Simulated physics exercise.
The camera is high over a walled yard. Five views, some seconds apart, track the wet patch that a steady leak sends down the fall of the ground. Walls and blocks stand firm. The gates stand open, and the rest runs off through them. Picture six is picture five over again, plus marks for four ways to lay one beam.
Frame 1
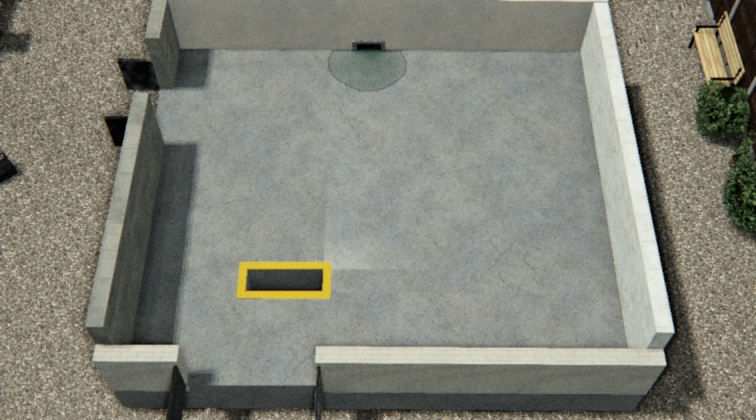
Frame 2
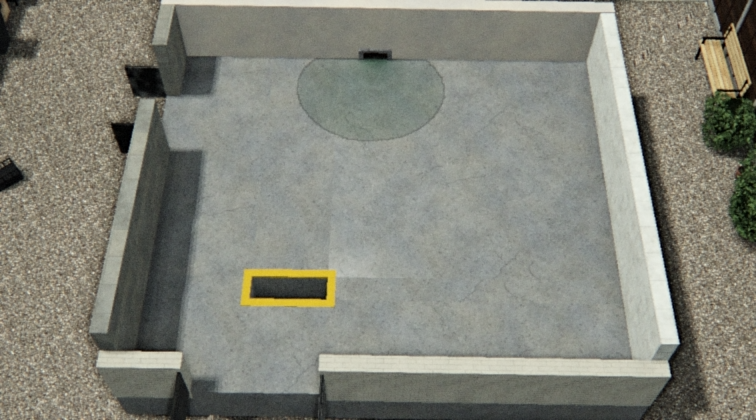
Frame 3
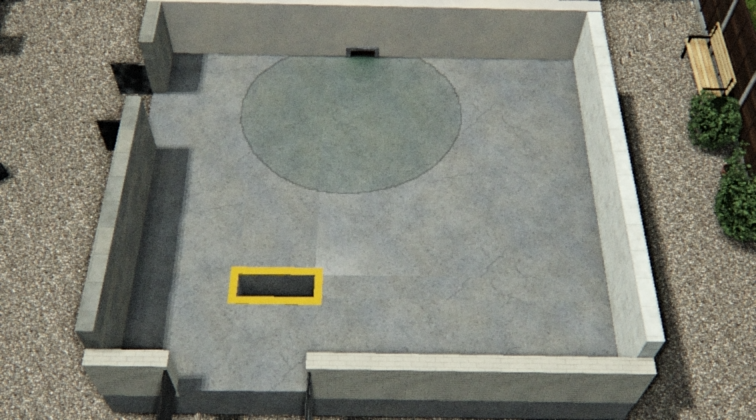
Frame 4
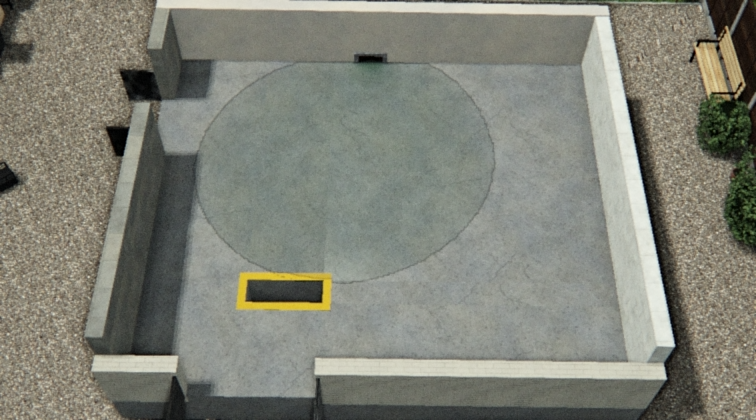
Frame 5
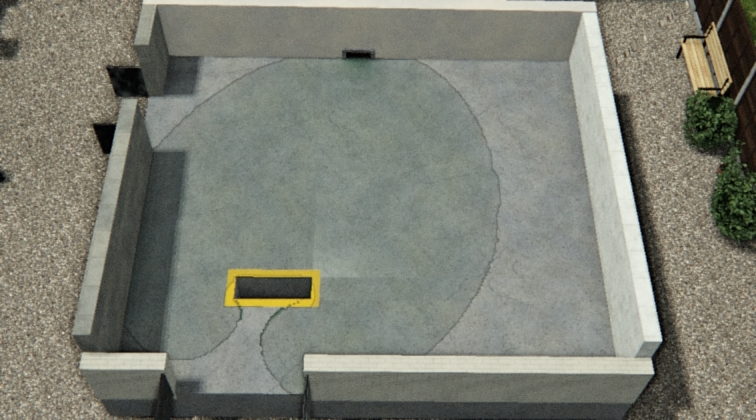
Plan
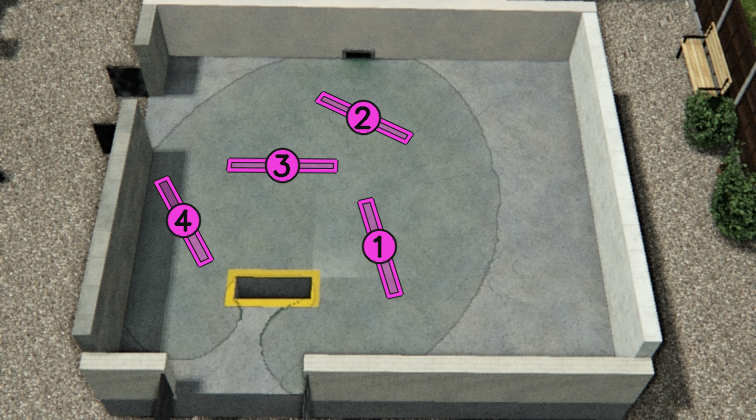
In the video, a greenish wet patch spreads from an outfall in the back wall of a walled concrete yard, widening across the floor toward the front until it surrounds much of the yellow-edged drain pit, which takes in water.
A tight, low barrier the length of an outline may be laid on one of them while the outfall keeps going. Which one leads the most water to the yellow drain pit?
Go for 4.
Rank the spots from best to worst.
The order is 4, 1, 3, 2.
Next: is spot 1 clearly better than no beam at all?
No.
On the marked copy, 1 from (365, 201) to (394, 295); 2 from (320, 97) to (408, 138); 3 from (229, 165) to (335, 166); 4 from (161, 180) to (205, 262).
With 1, about 29 % of the stream goes into the yellow drain pit, about 70 % out by the gates.
With 2, about 12 % of the stream goes into the yellow drain pit, about 87 % out by the gates.
With 3, about 16 % of the stream goes into the yellow drain pit, about 83 % out by the gates.
With 4, about 47 % of the stream goes into the yellow drain pit, about 51 % out by the gates.
